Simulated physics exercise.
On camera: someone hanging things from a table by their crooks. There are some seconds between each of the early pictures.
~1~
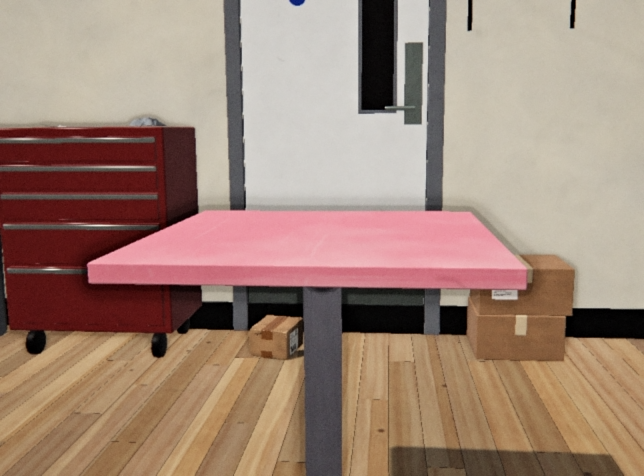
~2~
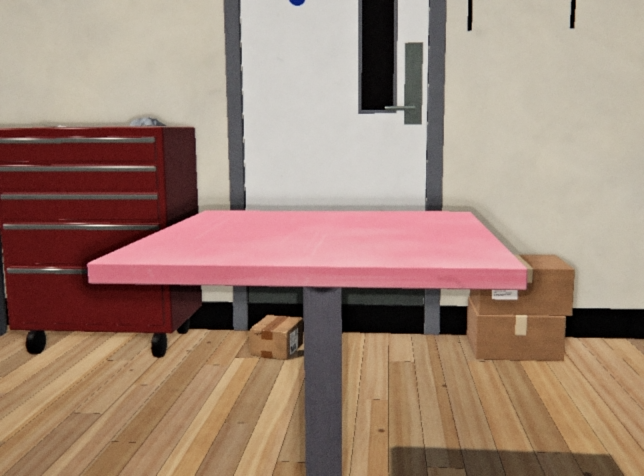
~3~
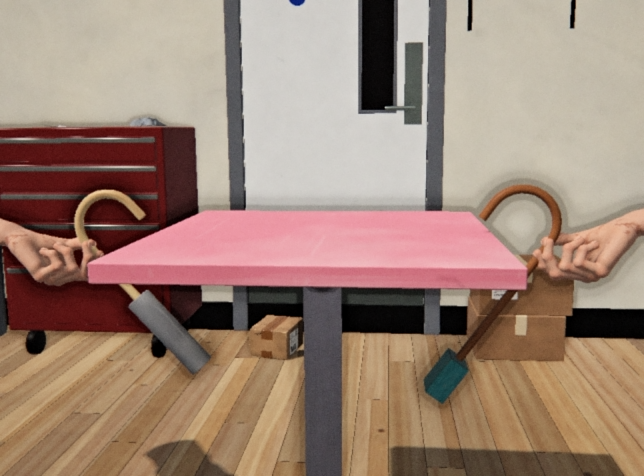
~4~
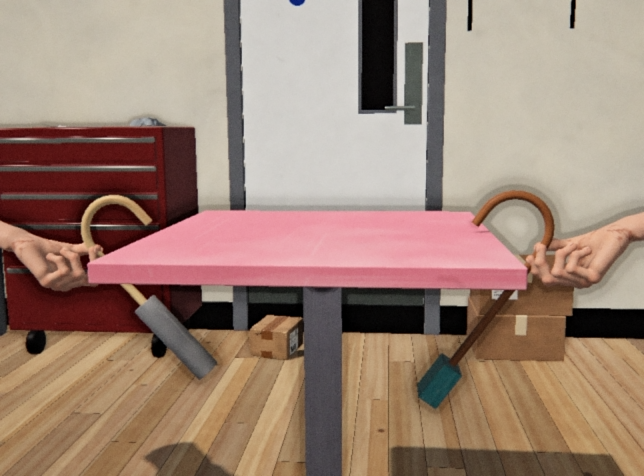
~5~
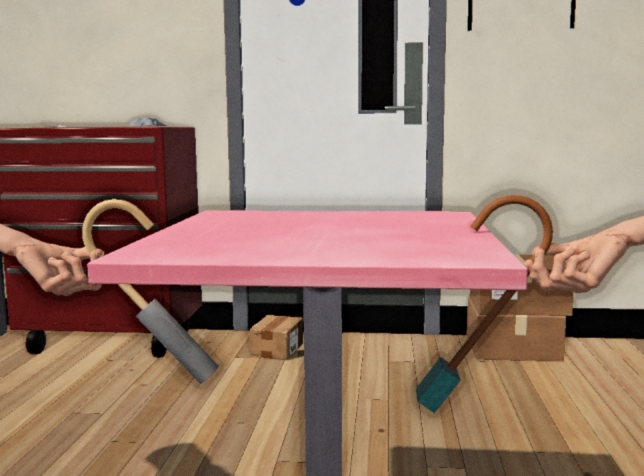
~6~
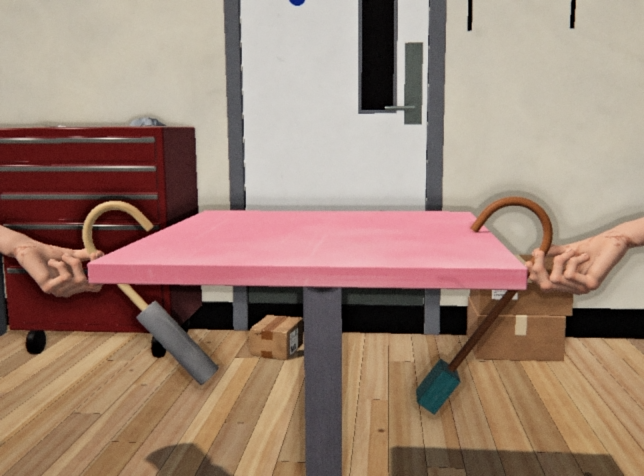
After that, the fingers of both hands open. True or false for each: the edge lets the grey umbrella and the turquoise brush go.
Grey umbrella - true; turquoise brush - false.
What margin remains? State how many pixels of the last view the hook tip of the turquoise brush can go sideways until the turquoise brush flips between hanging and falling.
Around 20 pixels to the right.
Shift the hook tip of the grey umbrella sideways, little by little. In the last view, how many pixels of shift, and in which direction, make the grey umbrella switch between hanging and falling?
Shift: 8 px, rightward.
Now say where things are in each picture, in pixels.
Table (322, 240), in the first picture.
Table (322, 240), in the second picture.
Still on the way; grey umbrella (153, 277); table (322, 240), in the third picture.
Still on the way; turquoise brush (469, 292); table (322, 240), in the fourth picture.
Still on the way; grey umbrella (161, 287); table (322, 240), in the fifth picture.
In place, still held; grey umbrella (161, 288); turquoise brush (468, 298); table (322, 240), in the sixth picture.
Then, 0.52 s past the last view, grey umbrella come down; turquoise brush at rest near (471, 299).
Finally, the grey umbrella falls to the floor; the turquoise brush stays hooked on the edge, near (469, 299).
